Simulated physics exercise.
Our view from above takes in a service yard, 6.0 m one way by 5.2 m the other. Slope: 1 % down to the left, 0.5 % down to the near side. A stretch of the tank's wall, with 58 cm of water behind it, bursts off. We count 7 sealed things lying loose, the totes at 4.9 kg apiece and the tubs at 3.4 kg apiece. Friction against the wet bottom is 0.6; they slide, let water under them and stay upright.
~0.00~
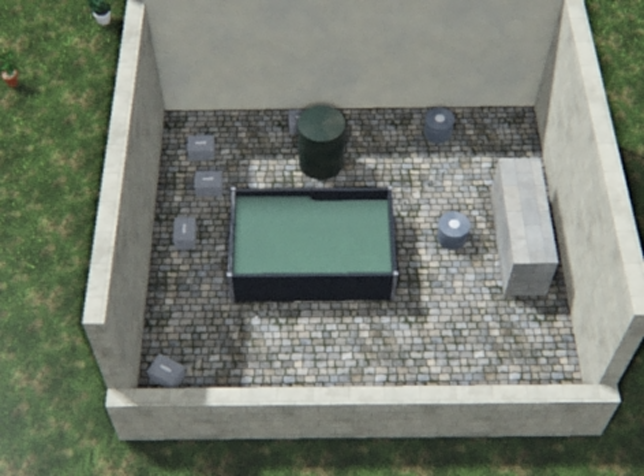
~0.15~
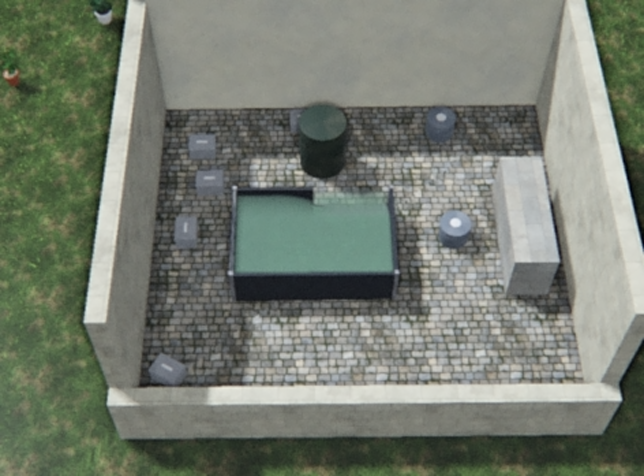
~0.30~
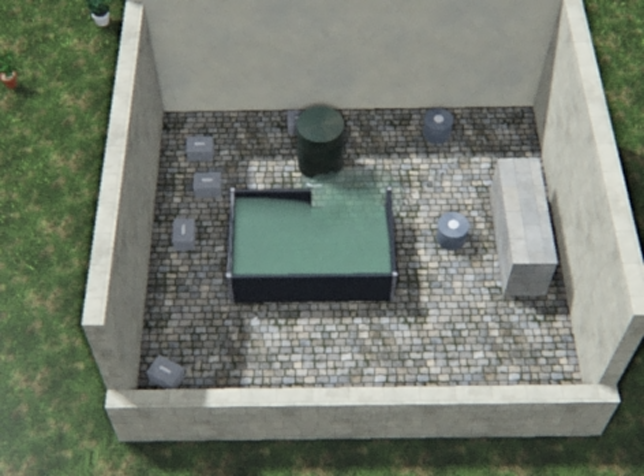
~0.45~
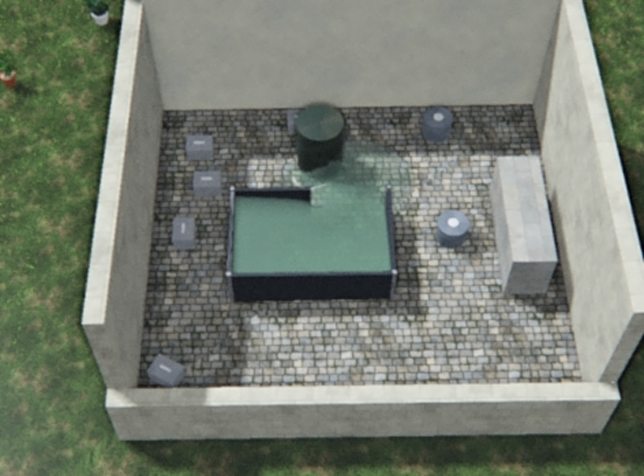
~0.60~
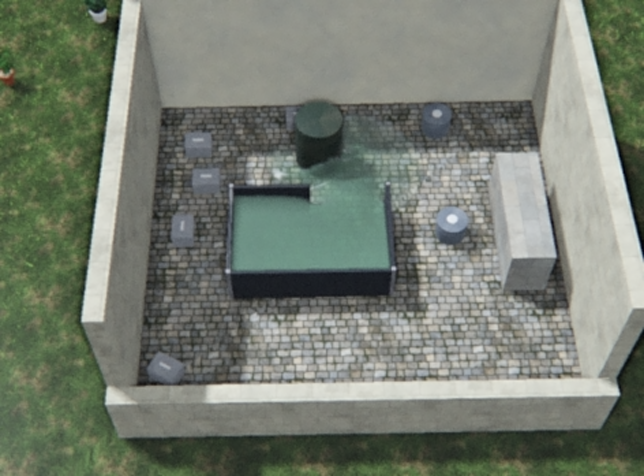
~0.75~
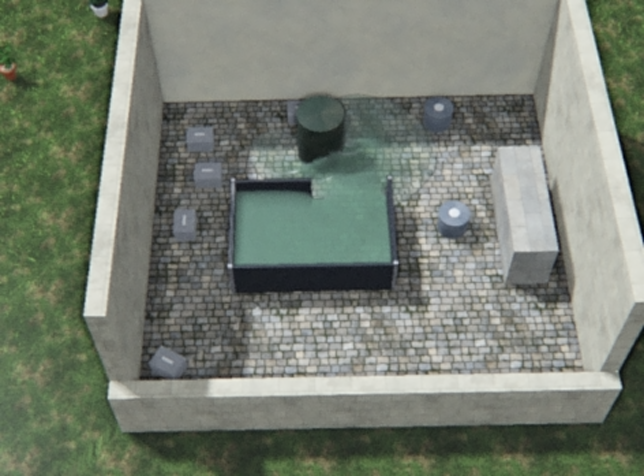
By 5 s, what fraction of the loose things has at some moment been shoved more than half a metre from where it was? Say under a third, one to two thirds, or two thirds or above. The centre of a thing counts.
I predict the proportion will fall in the middle band.
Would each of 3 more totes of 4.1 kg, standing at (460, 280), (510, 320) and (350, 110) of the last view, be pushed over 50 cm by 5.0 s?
In the order asked: Below the mark; below the mark; above the mark.
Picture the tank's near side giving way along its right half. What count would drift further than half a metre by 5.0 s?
Then 2 of them would.
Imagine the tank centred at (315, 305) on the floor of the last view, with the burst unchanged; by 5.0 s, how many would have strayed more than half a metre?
Then 4 of them would.
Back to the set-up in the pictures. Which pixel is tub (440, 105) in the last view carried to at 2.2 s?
My estimate: Around (527, 88).
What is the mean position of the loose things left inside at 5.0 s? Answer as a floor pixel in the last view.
Near (263, 215).
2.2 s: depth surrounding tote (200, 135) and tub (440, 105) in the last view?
First roughly 2 cm, second roughly 24 cm.
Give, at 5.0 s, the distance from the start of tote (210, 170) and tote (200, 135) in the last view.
The first is off by 60 cm, the second by 30 cm.
After 1.1 s 0 of 7 are over 50 cm from their spots; 0 afloat.
After 2.2 s 1 of 7 are over 50 cm from their spots; 1 afloat.
After 3.5 s 3 of 7 are over 50 cm from their spots; 4 afloat.
After 5.0 s 3 of 7 are over 50 cm from their spots, and 4 have been at some point; 4 afloat.
